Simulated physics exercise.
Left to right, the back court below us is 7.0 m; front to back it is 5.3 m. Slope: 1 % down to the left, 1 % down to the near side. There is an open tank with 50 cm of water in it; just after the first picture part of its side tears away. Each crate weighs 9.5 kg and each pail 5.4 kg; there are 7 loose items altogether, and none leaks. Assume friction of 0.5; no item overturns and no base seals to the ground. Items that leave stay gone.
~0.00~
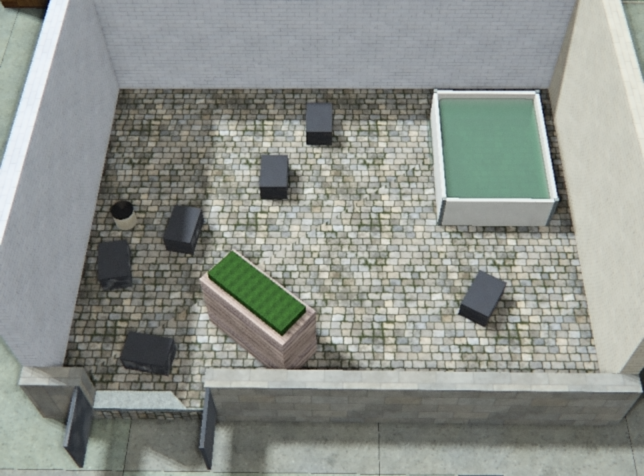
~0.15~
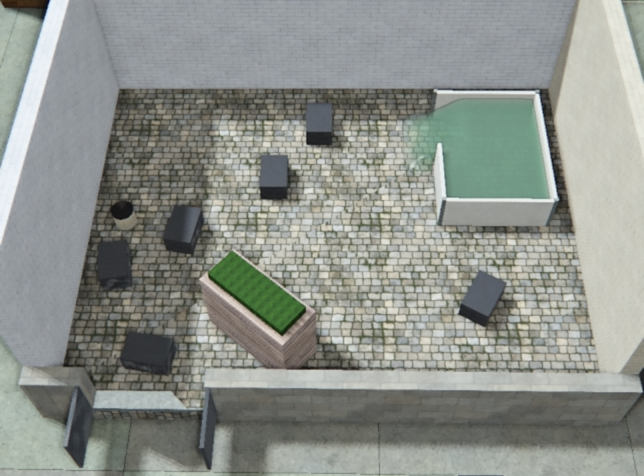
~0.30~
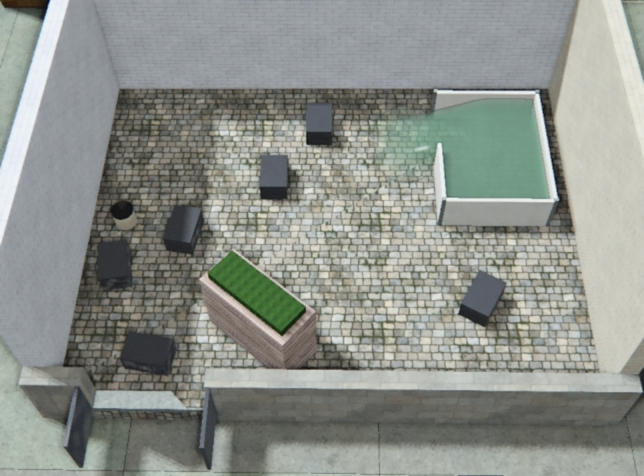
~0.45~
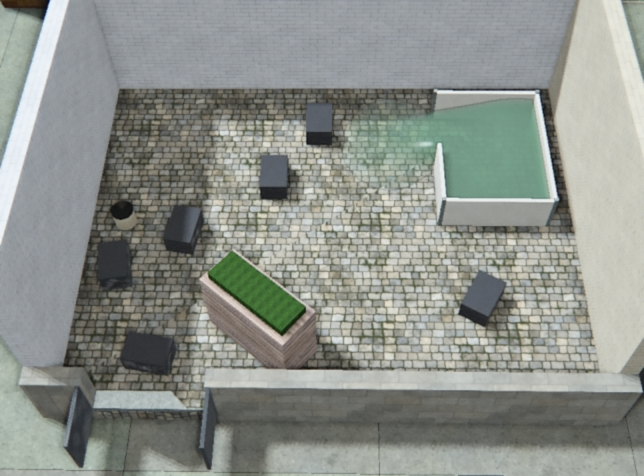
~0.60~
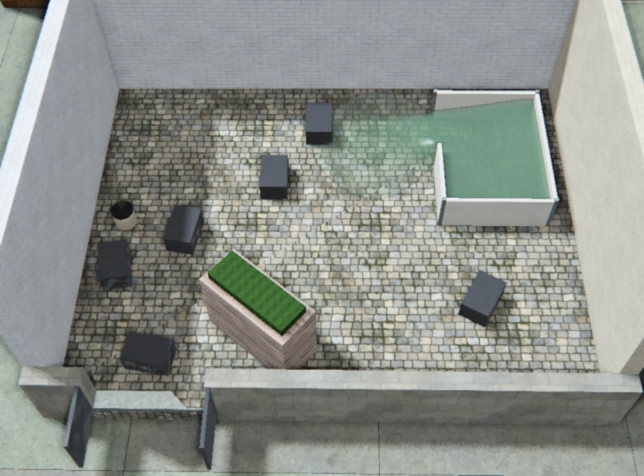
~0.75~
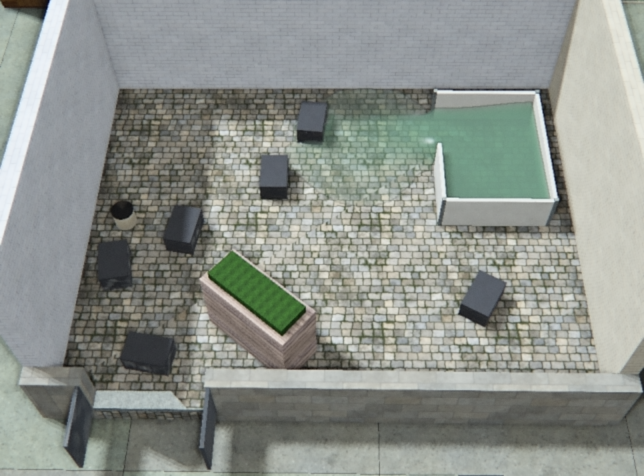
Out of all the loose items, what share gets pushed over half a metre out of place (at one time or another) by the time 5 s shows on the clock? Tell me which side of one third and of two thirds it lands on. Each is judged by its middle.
It lands at or above two thirds.
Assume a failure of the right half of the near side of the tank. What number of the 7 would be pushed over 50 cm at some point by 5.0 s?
Then the count would be 1.
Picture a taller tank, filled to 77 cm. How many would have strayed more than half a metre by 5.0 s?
Then 6 of them.
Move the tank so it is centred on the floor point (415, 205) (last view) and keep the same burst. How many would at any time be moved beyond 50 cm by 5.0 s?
That would give 6.
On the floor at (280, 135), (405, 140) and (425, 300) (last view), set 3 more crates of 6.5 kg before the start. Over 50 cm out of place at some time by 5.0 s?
Going through them, I'd say exceeds it, exceeds it and finally falls short.
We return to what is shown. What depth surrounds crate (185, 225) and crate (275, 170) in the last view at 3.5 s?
Roughly 5 and 9 cm.
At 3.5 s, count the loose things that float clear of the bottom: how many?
The count is 4.
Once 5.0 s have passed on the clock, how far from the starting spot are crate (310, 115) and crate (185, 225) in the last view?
Distances: 300 cm; 150 cm.
After 1.1 s 1 of 7 are over 50 cm from their spots; 0 afloat.
After 2.2 s 2 of 7 are over 50 cm from their spots; 0 afloat.
After 3.5 s 3 of 7 are over 50 cm from their spots; 4 afloat.
After 5.0 s 5 of 7 are over 50 cm from their spots, and 5 have been at some point; 5 afloat.
